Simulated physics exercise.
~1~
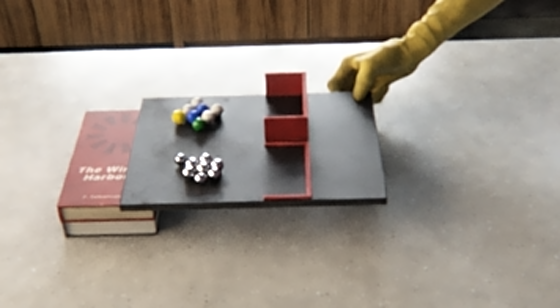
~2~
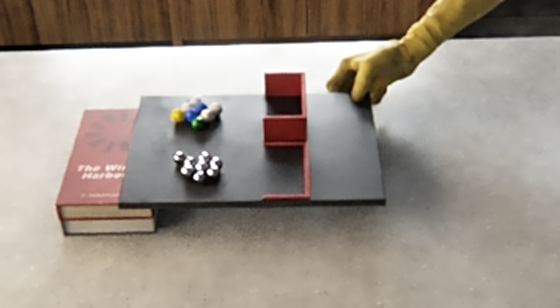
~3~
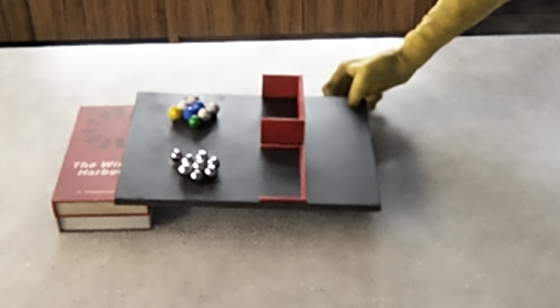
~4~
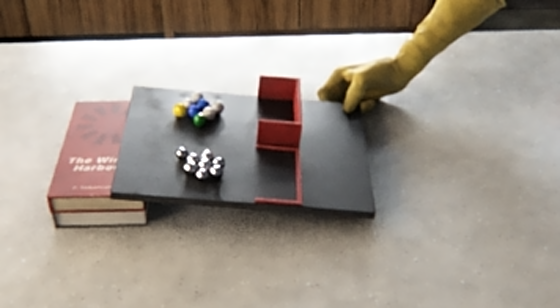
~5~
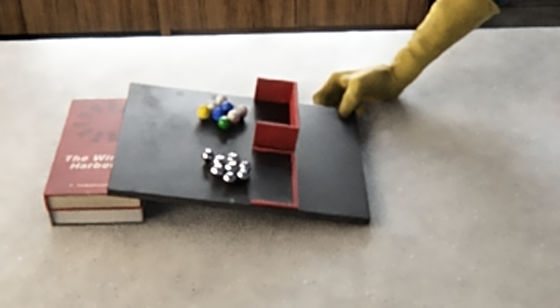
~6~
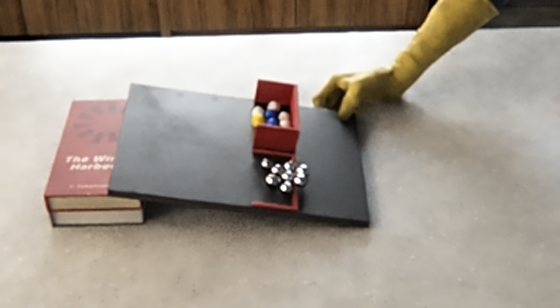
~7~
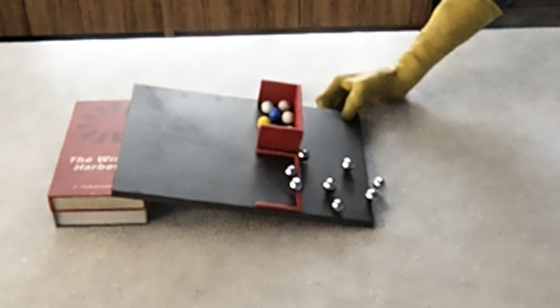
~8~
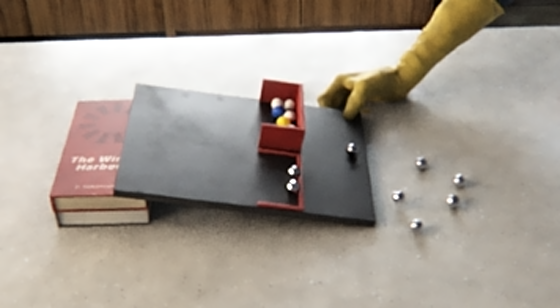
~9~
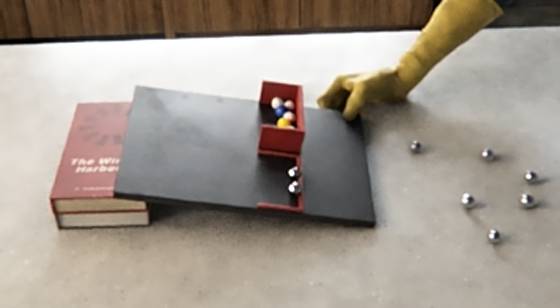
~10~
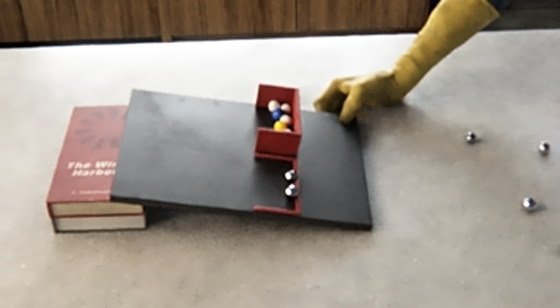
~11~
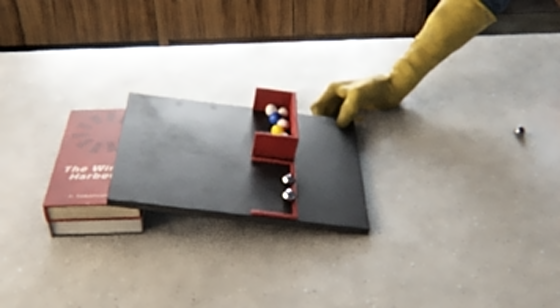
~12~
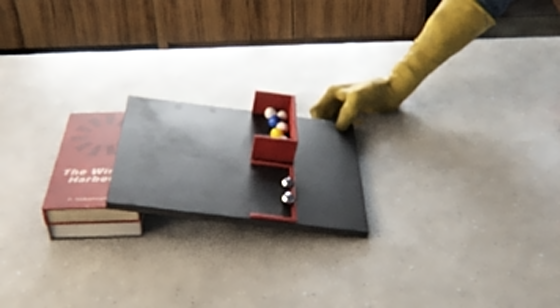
On a grey countertop, a yellow-gloved hand lowered one end of a dark board propped on a red book, and two clusters of little balls rolled right; the colourful ones stayed behind a tall red barrier, while most silver ones escaped past a low one.
